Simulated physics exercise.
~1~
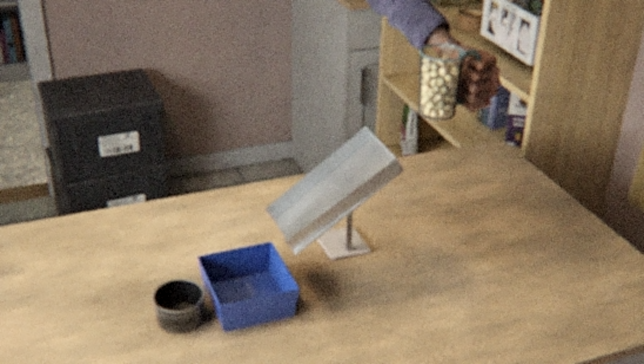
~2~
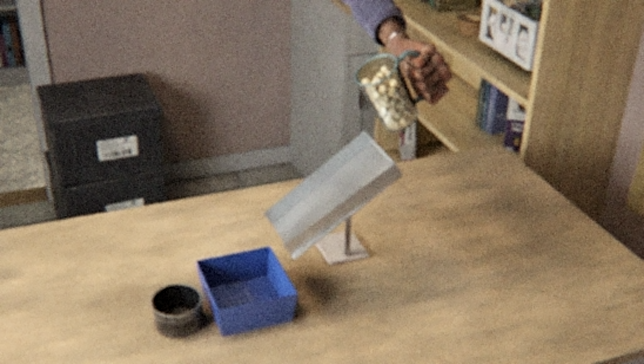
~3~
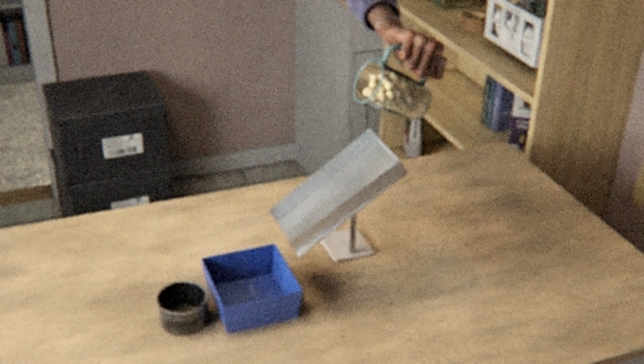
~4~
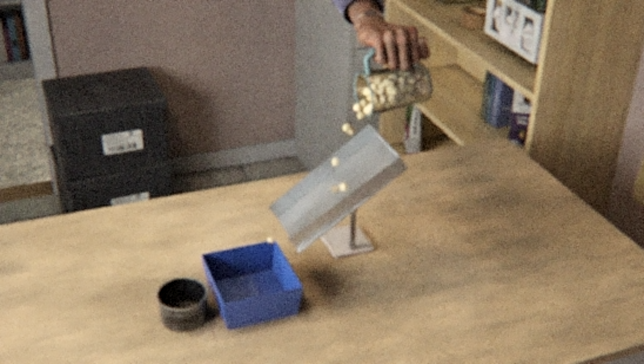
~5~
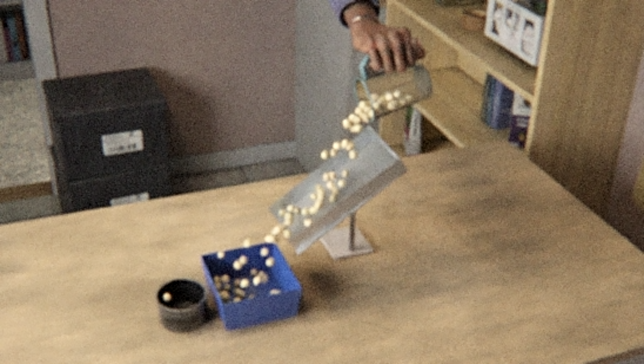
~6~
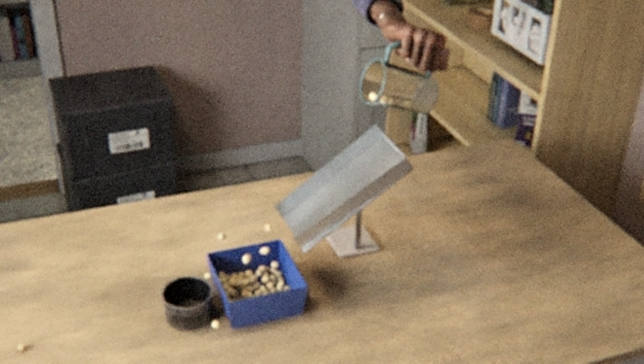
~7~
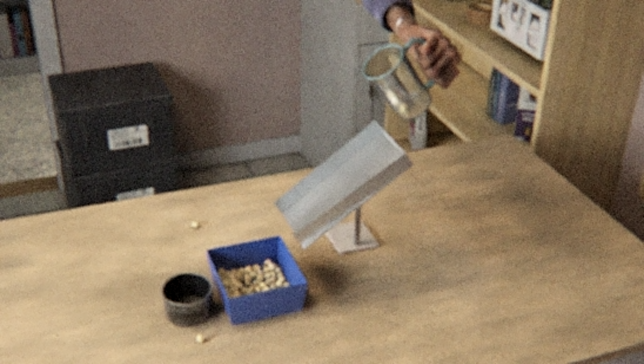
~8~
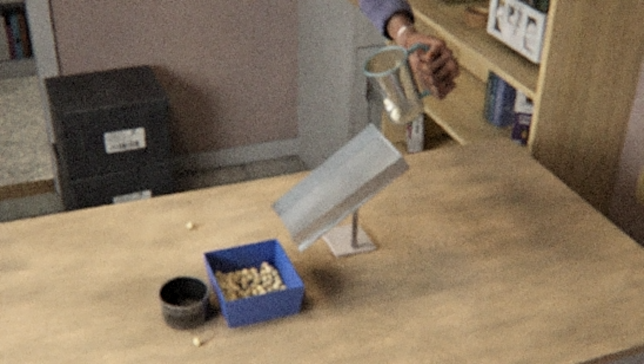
The clip shows a hand tilting a clear cup of pale nuts above a fixed slope on a wooden table, pouring them down into a blue tin beside a black dish. The hand turns the cup back up, and most nuts rest in the tin, with a couple on the table.
